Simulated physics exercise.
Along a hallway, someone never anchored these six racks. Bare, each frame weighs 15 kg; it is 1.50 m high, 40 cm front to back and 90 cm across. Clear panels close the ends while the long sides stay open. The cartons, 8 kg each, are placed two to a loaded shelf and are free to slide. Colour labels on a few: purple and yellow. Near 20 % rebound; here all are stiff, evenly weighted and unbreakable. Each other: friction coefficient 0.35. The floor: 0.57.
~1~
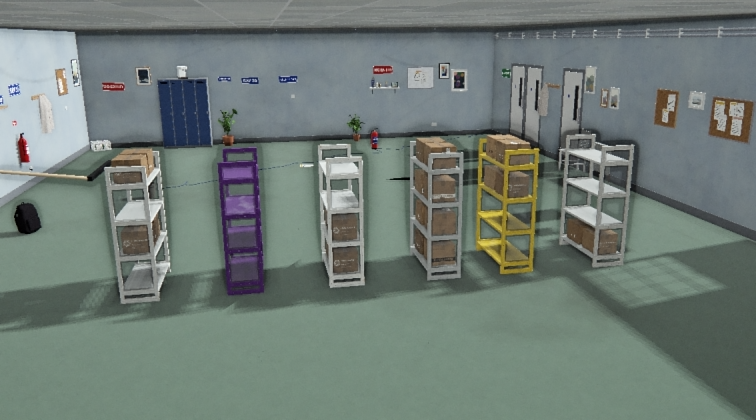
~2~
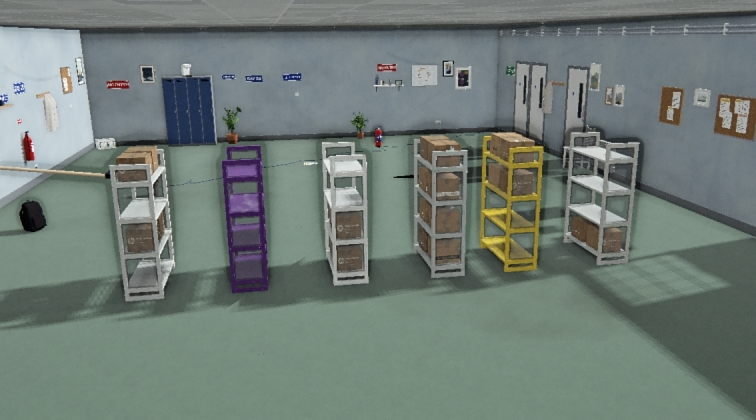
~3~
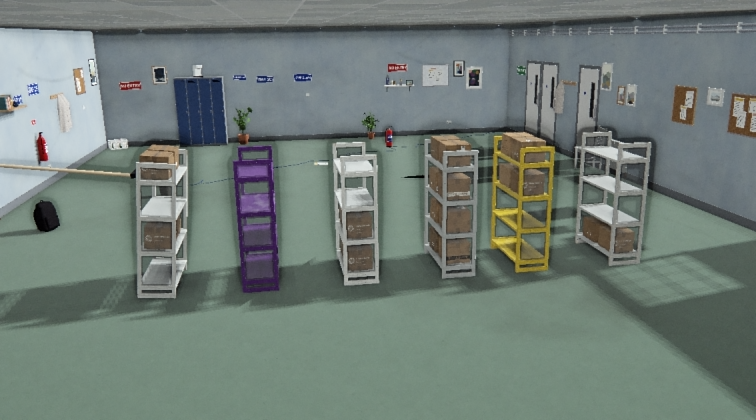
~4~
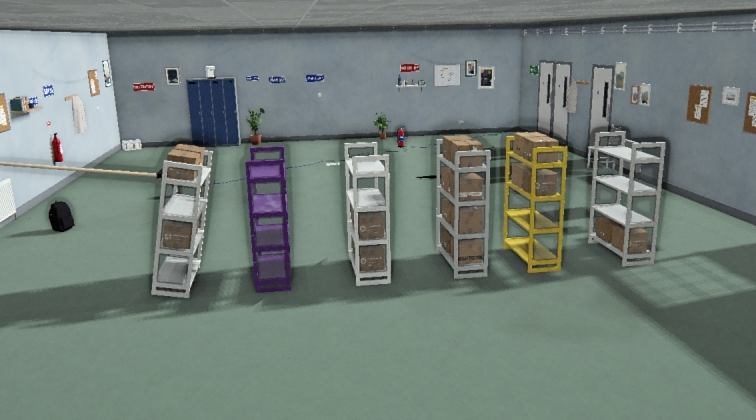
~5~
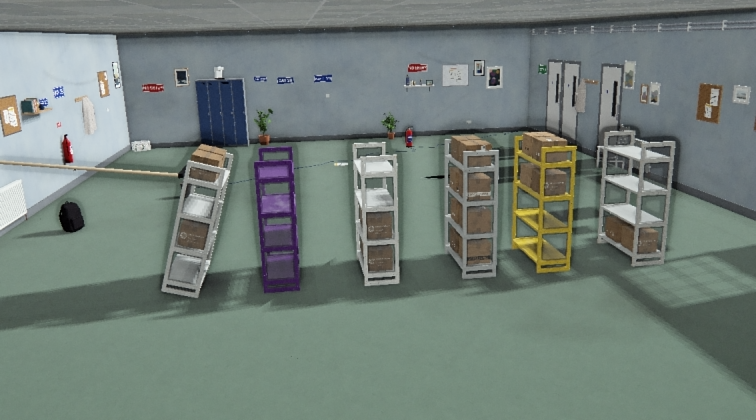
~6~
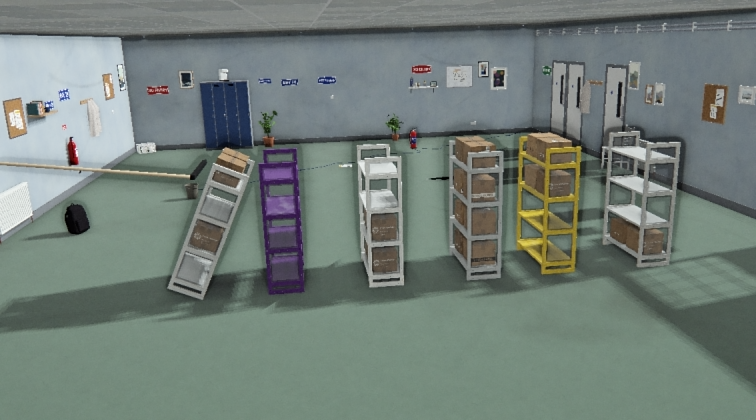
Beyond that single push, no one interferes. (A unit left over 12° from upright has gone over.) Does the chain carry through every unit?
Survivors remain.
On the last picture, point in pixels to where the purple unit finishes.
Around (346, 226).
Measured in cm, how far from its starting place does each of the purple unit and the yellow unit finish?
The purple one ends 70 cm from its start and the yellow one 0 cm.
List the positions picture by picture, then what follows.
In the first frame (pixels give the middle of a visible side; the camera pans a little), pole end (89, 179) 12 cm from the first unit; purple unit (242, 230); yellow unit (520, 213); none of the others has stirred.
Pole end (107, 176) pushing; yellow unit (524, 211), in the second frame.
Pole end (132, 176) pushing; yellow unit (535, 211); none of the others has stirred, in the third frame.
Pole end (158, 176) pushing; yellow unit (548, 211); none of the others has stirred, in the fourth frame.
Pole end (180, 176) pushing; yellow unit (556, 211); none of the others has stirred, in the fifth frame.
Pole end (192, 178) stopped; yellow unit (561, 212); purple unit (282, 230); none of the others has stirred, in the sixth frame.
Then, 0.52 s past the last view, 4 cartons spilt or dropped; 1 of the 5 other units over; purple unit 26° from how it stood.
Then, 1.14 s past the last view, 4 cartons spilt or dropped; 2 of the 5 other units over; purple unit 51° from how it stood.
In the end, 6 cartons spilt or dropped; 2 of the 5 other units over; purple unit 52° from how it stood; yellow unit unmoved. Three left standing. From the last view, middles, purple unit near (346, 226), yellow unit near (546, 203).
